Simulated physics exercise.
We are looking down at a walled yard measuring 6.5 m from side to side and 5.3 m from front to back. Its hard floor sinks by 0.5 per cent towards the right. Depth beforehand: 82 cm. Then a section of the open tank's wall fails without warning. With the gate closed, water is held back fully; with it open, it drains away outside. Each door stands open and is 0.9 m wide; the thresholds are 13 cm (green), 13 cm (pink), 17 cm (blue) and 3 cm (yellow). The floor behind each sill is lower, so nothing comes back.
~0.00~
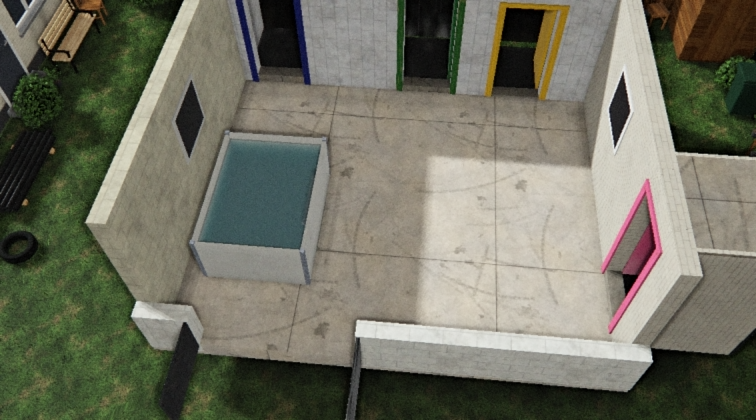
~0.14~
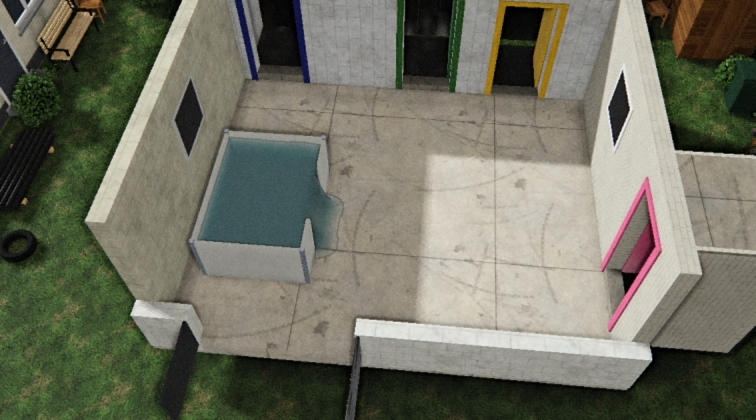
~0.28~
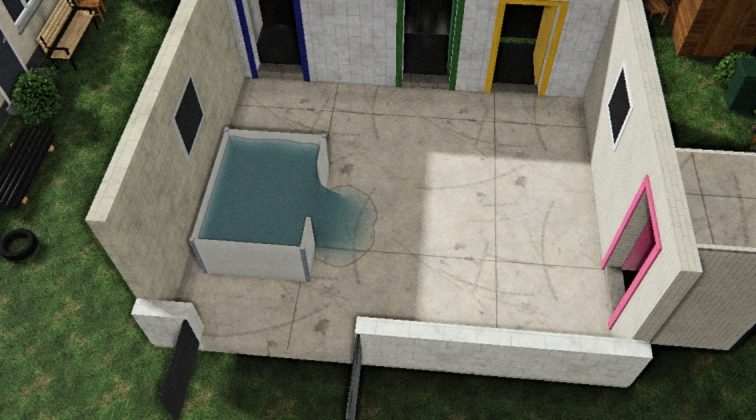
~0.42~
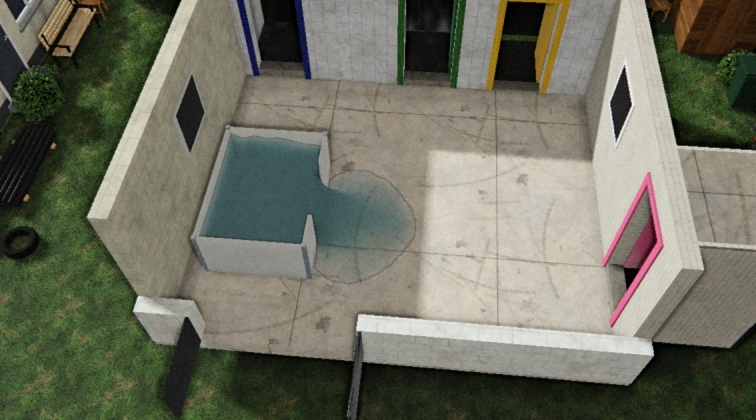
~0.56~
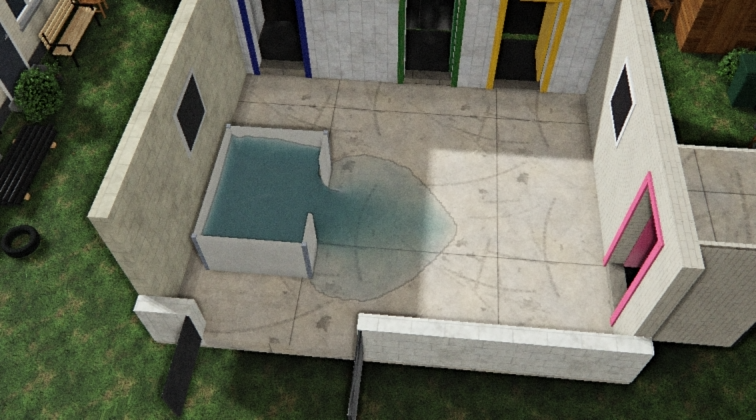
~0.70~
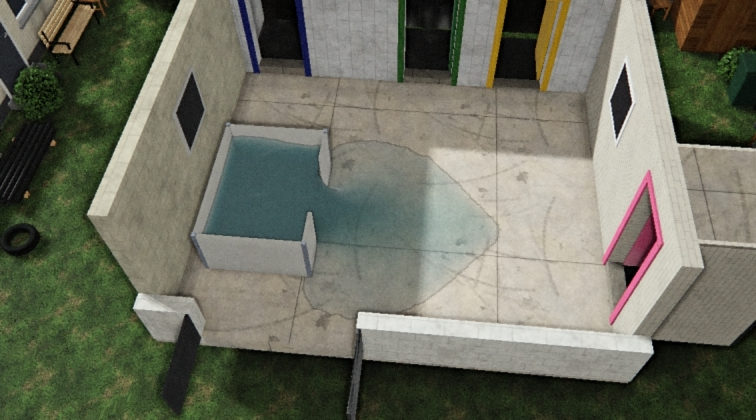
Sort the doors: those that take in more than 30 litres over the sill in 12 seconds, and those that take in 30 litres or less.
Sorted: The green door takes in 30 litres or less; the pink door takes in more; the blue door takes in 30 litres or less; the yellow door takes in more.
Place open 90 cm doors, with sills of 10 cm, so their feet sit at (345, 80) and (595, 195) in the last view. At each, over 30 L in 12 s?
Per doorway, in order: Insufficient / sufficient.
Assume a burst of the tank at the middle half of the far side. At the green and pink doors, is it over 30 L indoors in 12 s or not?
Green: Within the limit; pink: Within the limit.
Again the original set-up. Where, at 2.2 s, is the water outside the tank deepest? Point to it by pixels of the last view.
That would be near pixel (613, 333).
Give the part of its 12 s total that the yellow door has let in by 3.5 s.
Share: ~ 10 %.
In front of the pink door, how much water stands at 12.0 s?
Roughly 8.0 centimetres.
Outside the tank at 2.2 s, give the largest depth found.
40 cm or so.
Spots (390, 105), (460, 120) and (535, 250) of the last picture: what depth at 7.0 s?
Spot by spot: Some 5, 8, then 6 cm.
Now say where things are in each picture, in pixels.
The open tank at (263, 192) is whole and still, 82 cm deep, in the first picture.
The front is at (323, 253), 0.6 m from the gap at (315, 215); 0.2 m2 of floor is under water; 82 cm left at the back of the open tank, in the second picture.
The front is at (366, 245), 0.9 m from the gap at (316, 213); 1.0 m2 of floor is under water; 79 cm left at the back of the open tank, in the third picture.
The front is at (410, 234), 1.5 m from the gap at (317, 212); 2.3 m2 of floor is under water; 72 cm left at the back of the open tank, in the fourth picture.
Water pours out at (317, 210) and has run 2.2 m, to (452, 229); typically 6 cm deep outside, 70 cm at the open tank's back, in the fifth picture.
The front is at (492, 238), 2.8 m from the gap at (317, 208); 6.3 m2 of floor is under water; 68 cm left at the back of the open tank, in the sixth picture.
After 1.4 s water covers 50 % of the floor and is deepest (36 cm) near (334, 219); green door not reached, pink door 3 cm at the sill, 0 L in, blue door not reached, yellow door not reached.
After 2.2 s water covers 65 % of the floor and is deepest (40 cm) near (613, 333); green door not reached, pink door 25 cm at the sill, 30 L in, blue door not reached, yellow door 4 cm at the sill, 0 L in.
After 3.5 s water covers 65 % of the floor and is deepest (26 cm) near (538, 327); green door 3 cm at the sill, 0 L in, pink door 21 cm at the sill, 100 L in, blue door not reached, yellow door 13 cm at the sill, 28 L in.
After 7.0 s water covers 85 % of the floor and is deepest (14 cm) near (591, 146); green door 7 cm at the sill, 0 L in, pink door 11 cm at the sill, 130 L in, blue door 2 cm at the sill, 0 L in, yellow door 13 cm at the sill, 166 L in.
After 12.0 s water covers 100 % of the floor and is deepest (11 cm) near (320, 79); green door 6 cm at the sill, 0 L in, pink door 8 cm at the sill, 130 L in, blue door 10 cm at the sill, 0 L in, yellow door 7 cm at the sill, 299 L in.
